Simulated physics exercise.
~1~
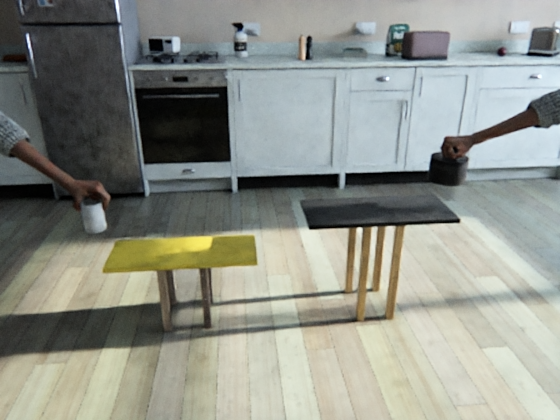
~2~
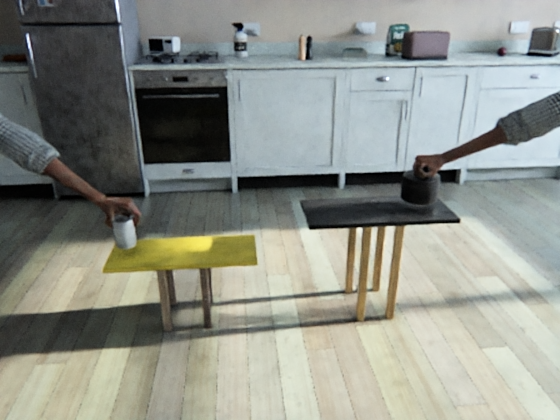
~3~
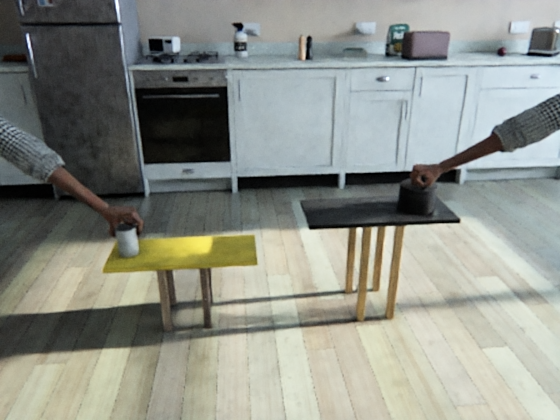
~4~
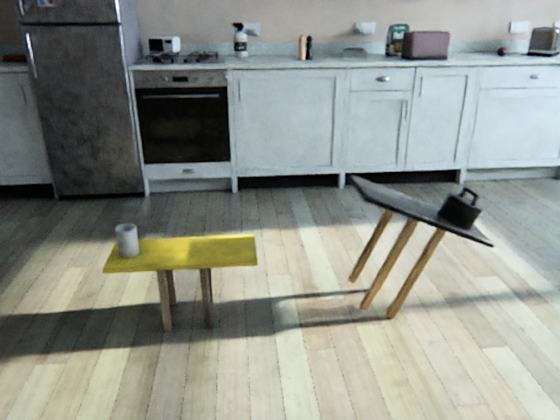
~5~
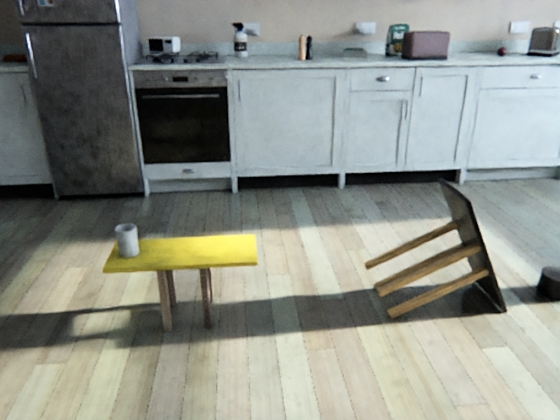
In a kitchen with pale cabinets and a light wooden floor, seen from a fixed view across the room, a low yellow stand is on the left and a taller black-topped table is on the right. Two hands reach in from opposite sides, one lowering a pale cup onto the left end of the yellow stand, the other setting a dark, lidded object near the right end of the black table. Both hands let go and withdraw. The black table tips to the right, and its load slides off towards the floor. It ends tipped onto its side, while the yellow stand stays level with the cup upright.
